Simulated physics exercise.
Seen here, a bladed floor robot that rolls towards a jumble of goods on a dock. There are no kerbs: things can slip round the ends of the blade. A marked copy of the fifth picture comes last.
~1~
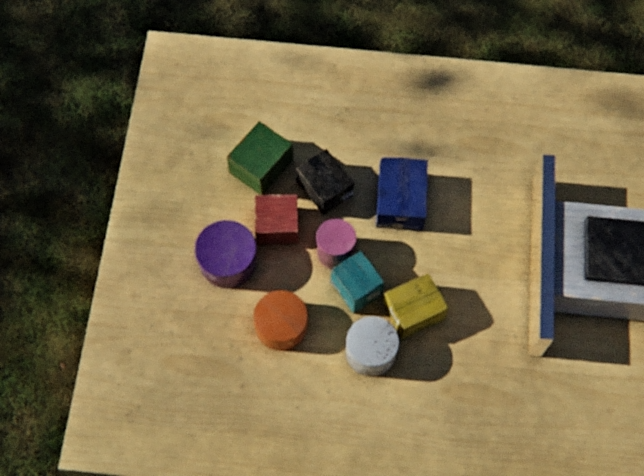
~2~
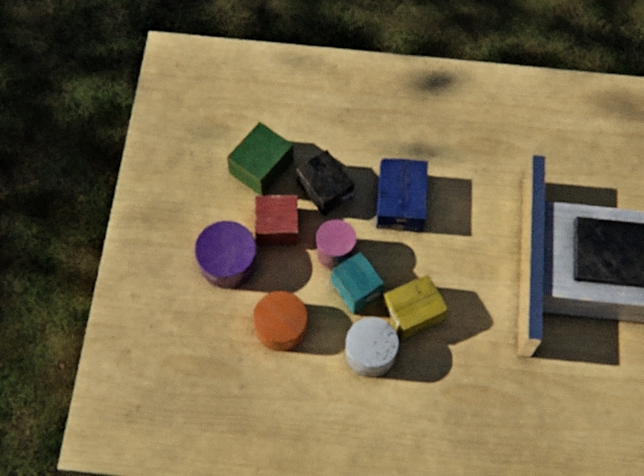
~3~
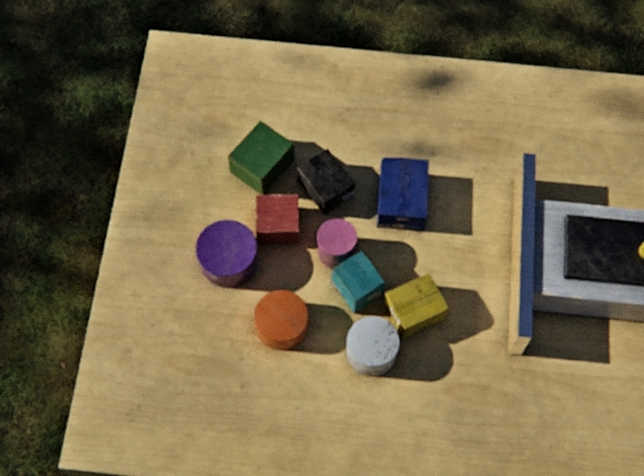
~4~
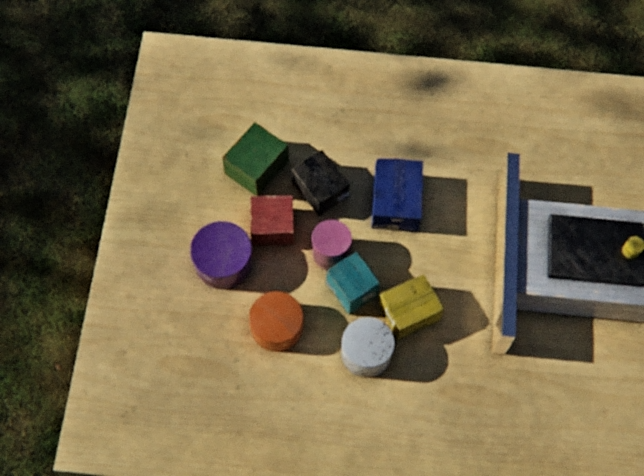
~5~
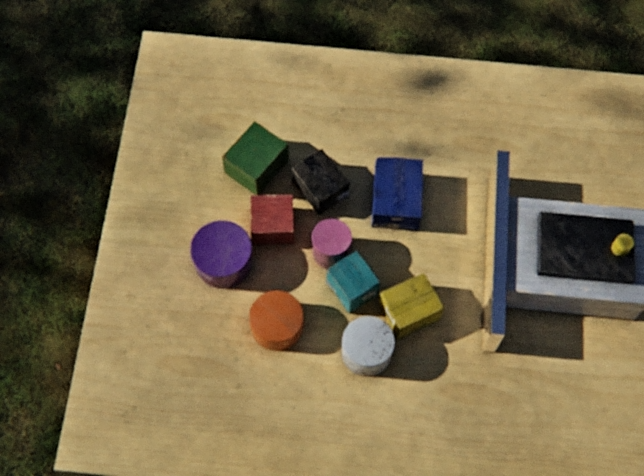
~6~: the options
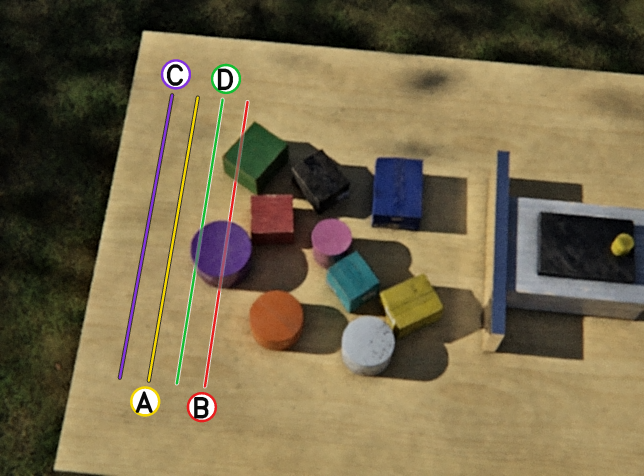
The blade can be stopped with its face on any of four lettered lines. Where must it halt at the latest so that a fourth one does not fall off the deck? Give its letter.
A is the last line within the limit.
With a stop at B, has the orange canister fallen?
By then, no.
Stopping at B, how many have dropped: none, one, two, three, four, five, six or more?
The count is none.
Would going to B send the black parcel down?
No.
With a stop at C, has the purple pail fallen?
Yes.
On the marked copy, A at (175, 230); B at (228, 235); C at (148, 228); D at (201, 233).
Taking A. A third of the way, robot (459, 235); white canister (350, 357); black parcel (302, 178).
Two thirds of the way, robot (341, 224); red crate (162, 213); purple pail (175, 256).
When it is over, robot (250, 215); red crate over the edge; purple pail (96, 257); one fallen.
As for the rest, B is within the limit but short; C drops four; D is within the limit but short.
